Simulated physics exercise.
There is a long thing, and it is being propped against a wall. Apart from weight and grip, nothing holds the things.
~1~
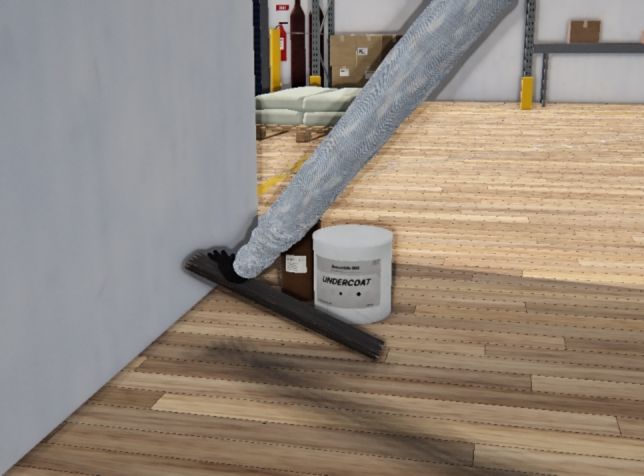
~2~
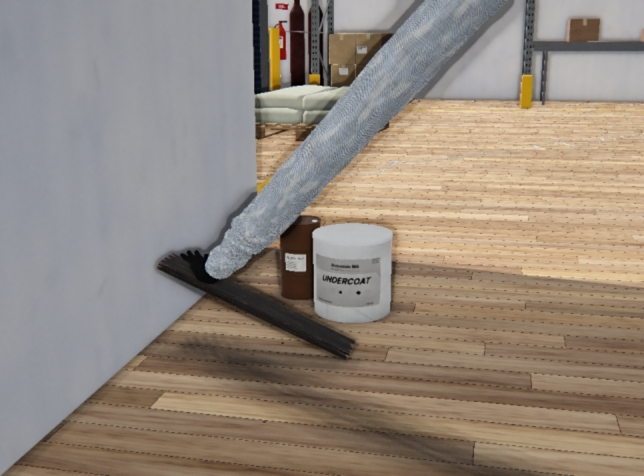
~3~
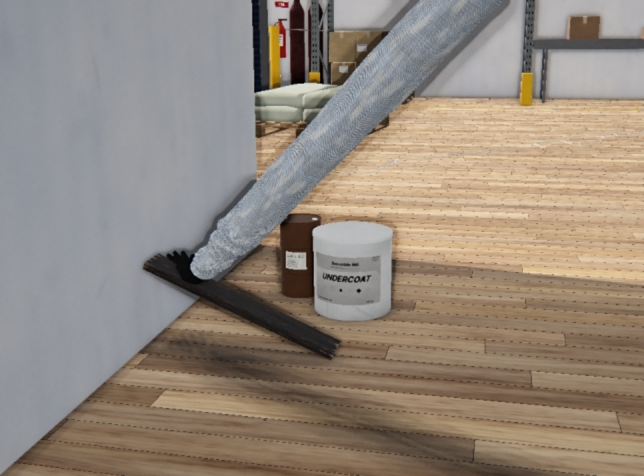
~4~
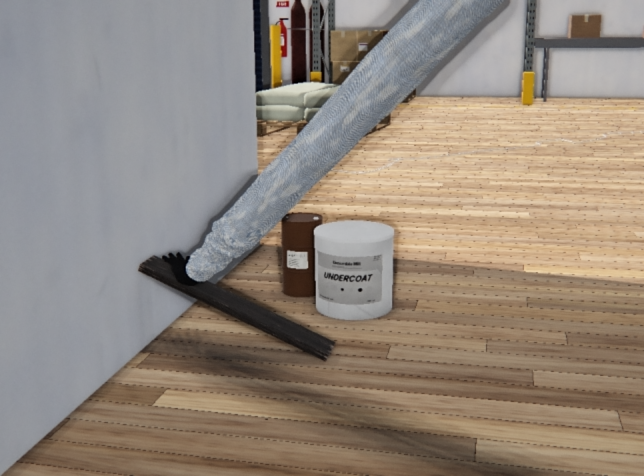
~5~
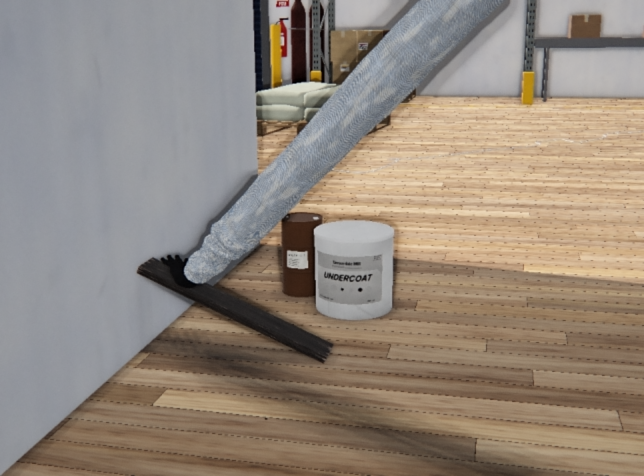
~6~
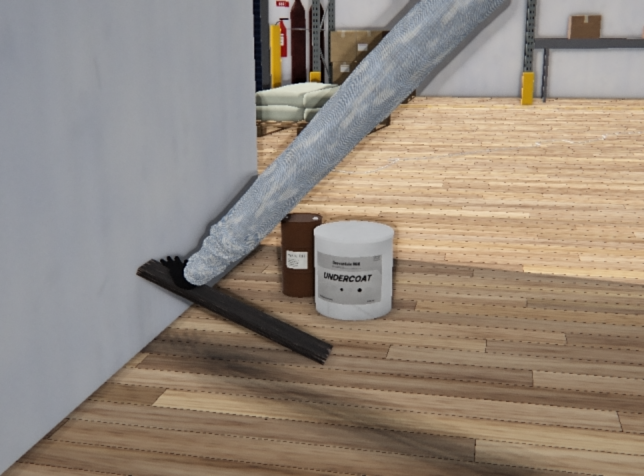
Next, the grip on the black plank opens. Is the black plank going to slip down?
Yes, it slips down.
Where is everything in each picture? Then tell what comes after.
The first frame shows on its way; black plank (285, 305); brown canister (301, 258).
The second frame shows on its way; black plank (257, 305); brown canister (301, 257).
The third frame shows on its way; black plank (242, 305); brown canister (301, 255).
The fourth frame shows on its way; black plank (237, 307); brown canister (302, 254).
The fifth frame shows propped up under the hand; black plank (236, 309); brown canister (302, 254).
The sixth frame shows propped up under the hand; black plank (235, 311); brown canister (302, 254).
Then, 0.30 s later than the last frame, black plank 10° lower than it was left near (241, 327).
Then, 0.40 s later than the last frame, black plank 23° lower than it was left near (243, 348).
When it is over, moved from the start, black plank; the other 2 as before. End places, in pixels of the last picture, black plank near (243, 348). The plank slips out.
